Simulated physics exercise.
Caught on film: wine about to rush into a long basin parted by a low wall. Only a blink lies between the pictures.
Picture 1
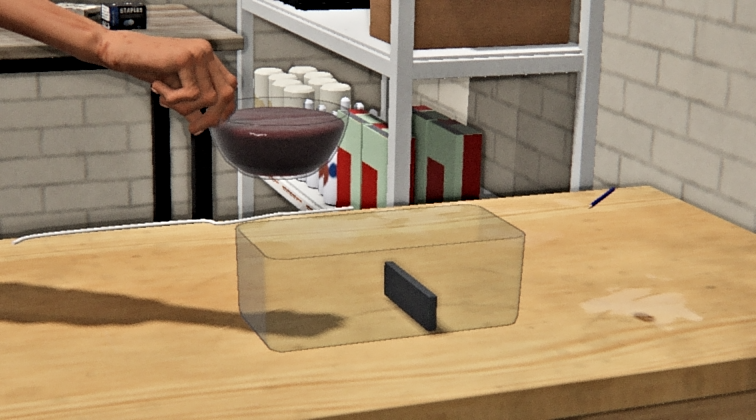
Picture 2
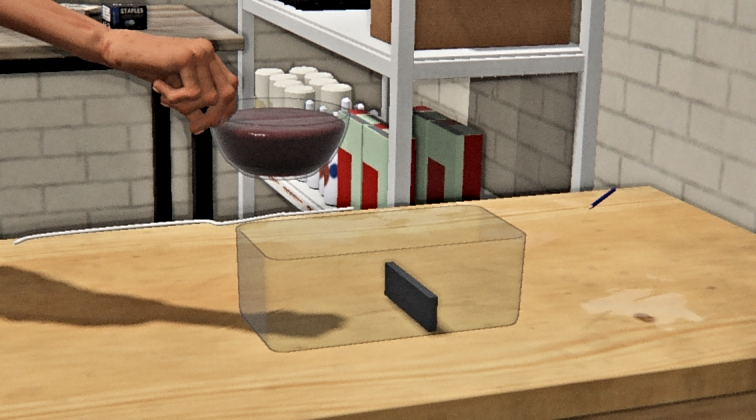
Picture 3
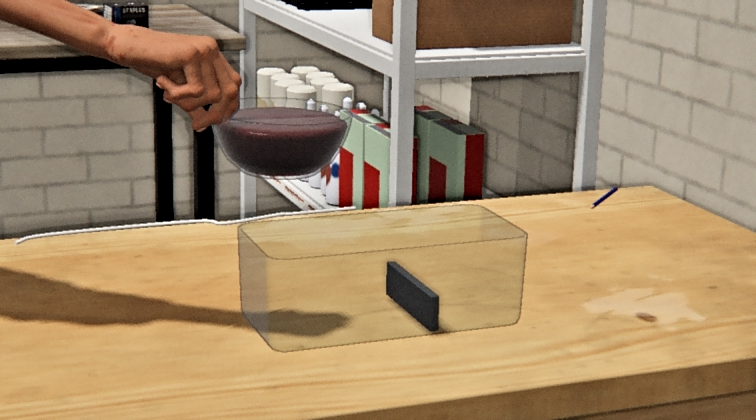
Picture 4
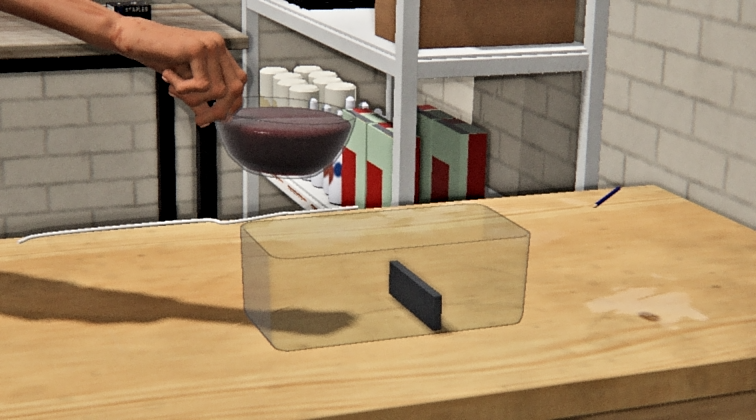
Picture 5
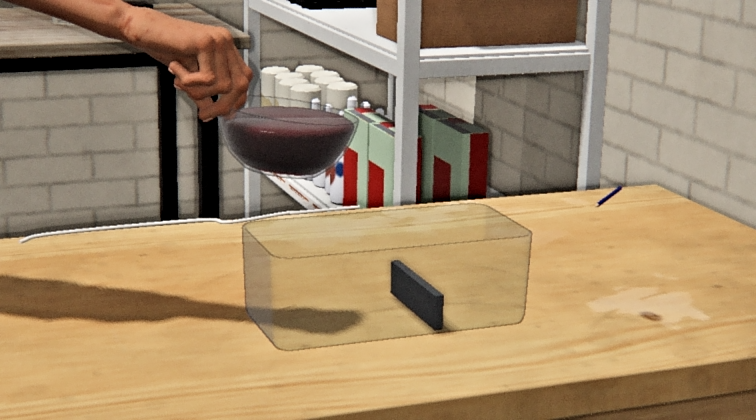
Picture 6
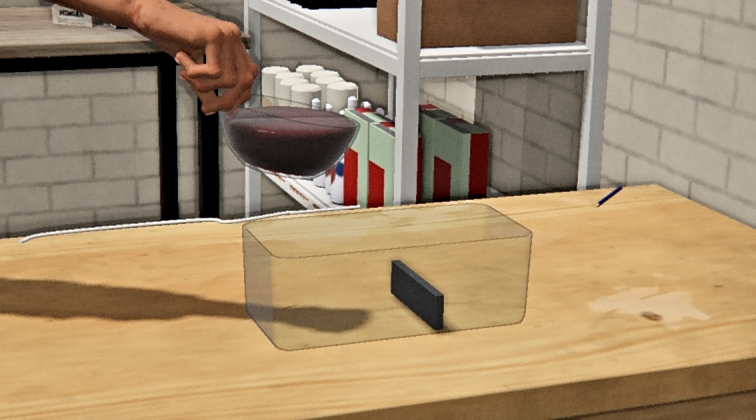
A hand holds a glass bowl of dark red liquid above a clear basin, tilting it slightly.
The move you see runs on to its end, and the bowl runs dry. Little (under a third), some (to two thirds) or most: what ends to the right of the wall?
The share right of the wall is less than a third.
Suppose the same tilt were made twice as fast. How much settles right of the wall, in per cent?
Some 10 per cent.
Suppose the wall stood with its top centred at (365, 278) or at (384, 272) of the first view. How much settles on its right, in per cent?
About 80 and 55 per cent.
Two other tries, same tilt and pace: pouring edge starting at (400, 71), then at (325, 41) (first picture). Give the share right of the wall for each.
About 85 and 10 per cent.
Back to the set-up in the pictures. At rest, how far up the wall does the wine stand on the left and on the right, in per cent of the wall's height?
Near 60 on the left, 10 on the right.
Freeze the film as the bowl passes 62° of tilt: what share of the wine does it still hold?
About 45 per cent.
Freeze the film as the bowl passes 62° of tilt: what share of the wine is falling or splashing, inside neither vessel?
About 35 per cent.
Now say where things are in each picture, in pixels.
The first frame shows tilt 0°; pouring edge (344, 109); surface from (211, 123) to (340, 116); the long basin's rim runs from (250, 244) to (502, 221); the wall's top is at (410, 280).
The second frame shows tilt 1°; pouring edge (345, 110); surface from (212, 123) to (340, 117).
The third frame shows tilt 2°; pouring edge (347, 111); surface from (214, 122) to (342, 117).
The fourth frame shows tilt 5°; pouring edge (351, 114); surface from (218, 121) to (346, 118).
The fifth frame shows tilt 8°; pouring edge (354, 117); surface from (222, 120) to (349, 117).
The sixth frame shows tilt 12°; pouring edge (355, 122); surface from (225, 120) to (352, 118).
A moment on, the bowl is tipped part way and 43 per cent is still to pour, 21 is left of the wall and 3 right of it.
Next, the bowl is tipped on its side and 4 per cent is still to pour, 78 is left of the wall and 12 right of it.
Then the bowl is tipped on its side and 0 per cent is still to pour, 86 is left of the wall and 13 right of it.
Later the bowl is tipped on its side and 0 per cent is still to pour, 86 is left of the wall and 13 right of it.
At rest 86 per cent lies left of the wall, 13 right of it and 1 outside.
